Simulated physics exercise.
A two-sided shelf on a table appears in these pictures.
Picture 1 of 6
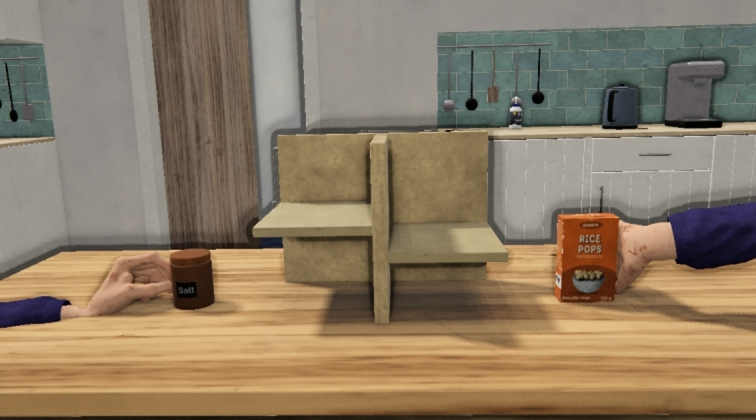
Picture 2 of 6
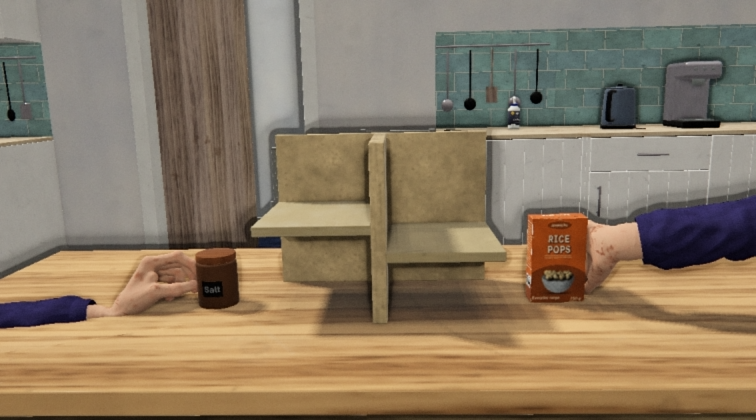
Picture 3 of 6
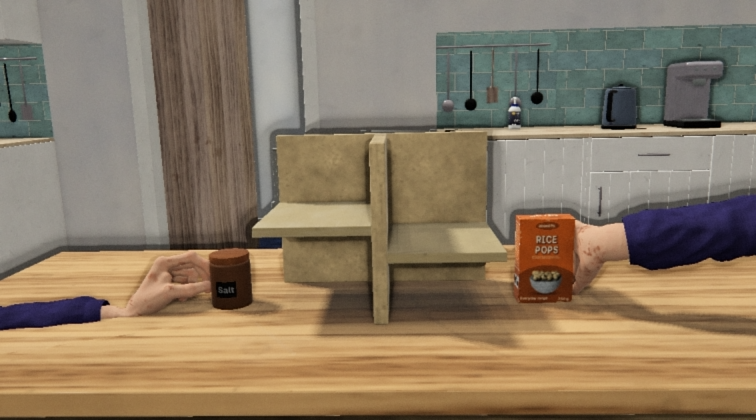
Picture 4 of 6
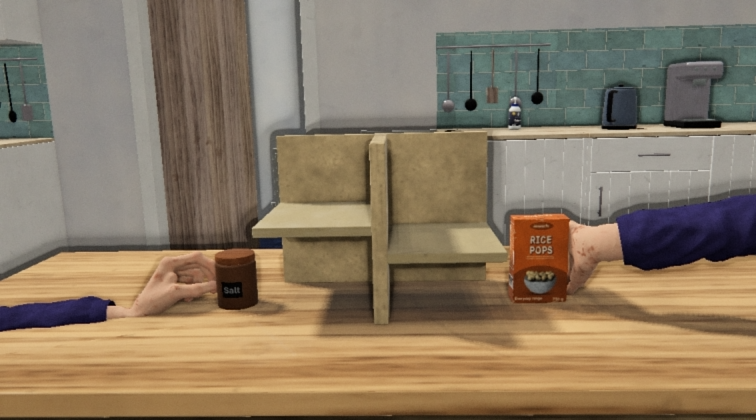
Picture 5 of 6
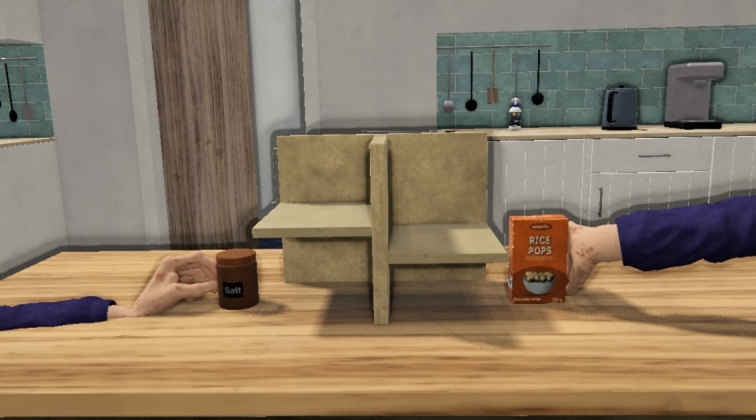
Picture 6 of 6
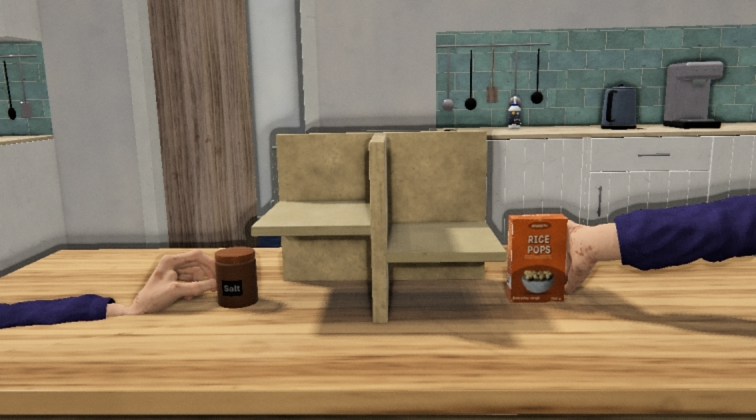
On a wooden kitchen table, two hands sliding a brown salt jar and orange packet inward toward a two-sided shelf, then staying nearly still.
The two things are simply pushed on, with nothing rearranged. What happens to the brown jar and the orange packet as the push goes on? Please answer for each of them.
In the end the brown jar passes beneath, the orange packet is held at the edge.
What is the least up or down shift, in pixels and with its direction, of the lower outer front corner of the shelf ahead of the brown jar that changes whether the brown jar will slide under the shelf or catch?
Shift: About 32 px, direction down.
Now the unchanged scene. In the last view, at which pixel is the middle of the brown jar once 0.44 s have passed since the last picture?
I'd look for it close to (274, 277).
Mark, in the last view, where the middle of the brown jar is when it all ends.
About (295, 277).
Then, 0.24 s on from there, brown jar sliding up to the opening near (247, 277); orange packet sliding up to the opening near (525, 259).
Then, 0.44 s on from there, brown jar part of the way in near (274, 276); orange packet stopped at the opening near (522, 259).
In the end, the brown jar slides in, near (295, 277); the orange packet catches on the edge, near (522, 259).
